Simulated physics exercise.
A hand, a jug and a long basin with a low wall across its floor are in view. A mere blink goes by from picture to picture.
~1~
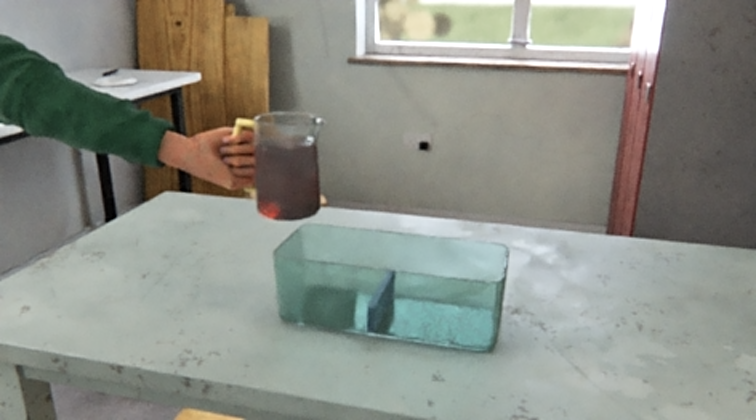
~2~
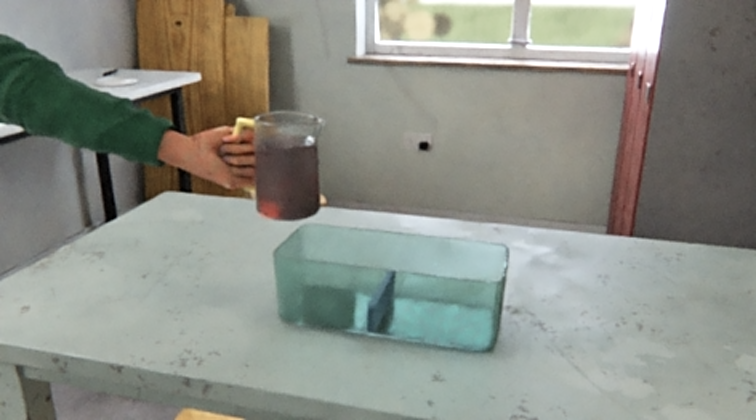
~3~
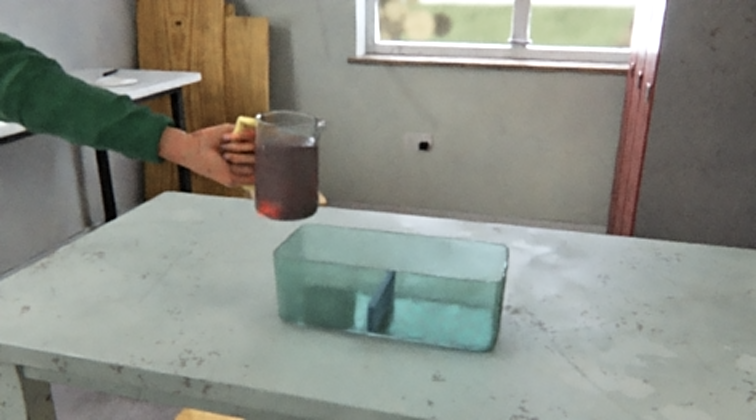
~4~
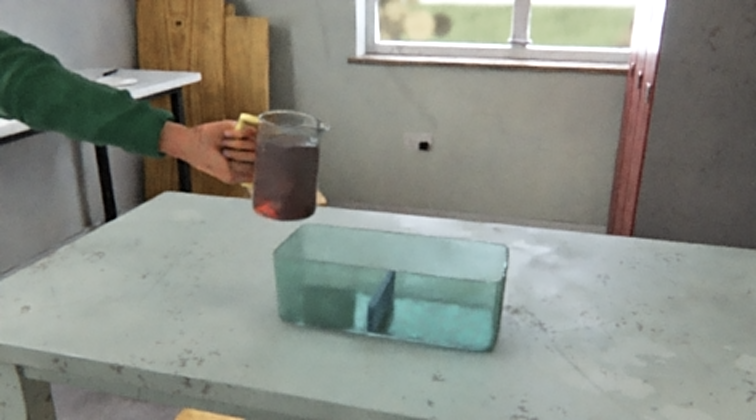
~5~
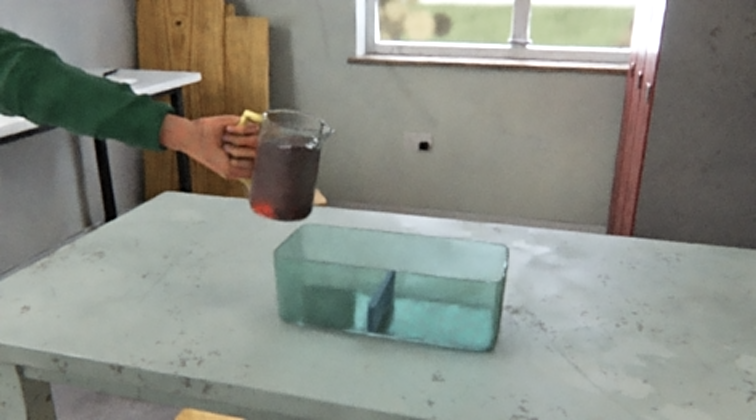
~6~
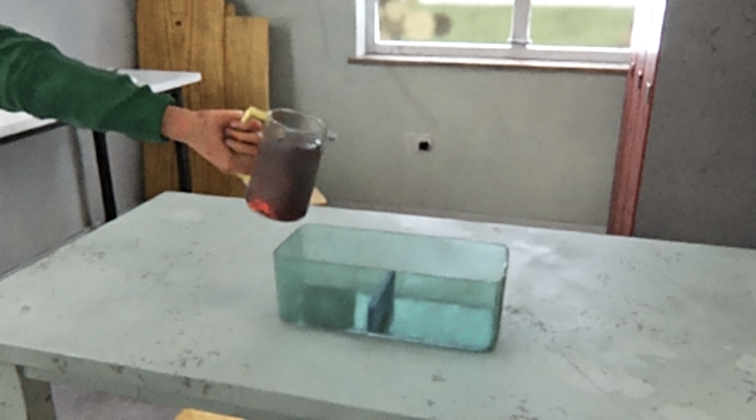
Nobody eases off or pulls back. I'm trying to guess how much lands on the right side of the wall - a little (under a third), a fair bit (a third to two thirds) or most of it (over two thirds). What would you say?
I would say a fair bit, a third to two thirds.
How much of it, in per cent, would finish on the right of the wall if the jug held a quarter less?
It should come out close to 20 per cent.
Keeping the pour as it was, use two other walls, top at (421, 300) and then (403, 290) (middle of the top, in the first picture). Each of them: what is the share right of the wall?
Roughly 10 % and then 5 %.
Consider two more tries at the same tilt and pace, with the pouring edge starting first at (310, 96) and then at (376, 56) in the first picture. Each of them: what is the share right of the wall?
It comes to 20 % the first time and 90 % the second.
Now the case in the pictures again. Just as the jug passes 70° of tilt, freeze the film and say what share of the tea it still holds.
I'd reckon near 90 percent is still held at that tilt.
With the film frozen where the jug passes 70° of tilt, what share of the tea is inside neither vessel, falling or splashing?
Roughly 5 in a hundred.
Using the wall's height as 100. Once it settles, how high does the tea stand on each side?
Left 50 per cent, right 30.
A moment on, the jug is tipped part way and 91 per cent is still to pour, 1 is left of the wall and 0 right of it.
Next, the jug is tipped on its side and 47 per cent is still to pour, 16 is left of the wall and 19 right of it.
Then the jug is tipped right over and 10 per cent is still to pour, 45 is left of the wall and 39 right of it.
Later the jug is tipped right over and 1 per cent is still to pour, 58 is left of the wall and 40 right of it.
In the end 59 per cent lies left of the wall, 40 right of it and 1 outside.
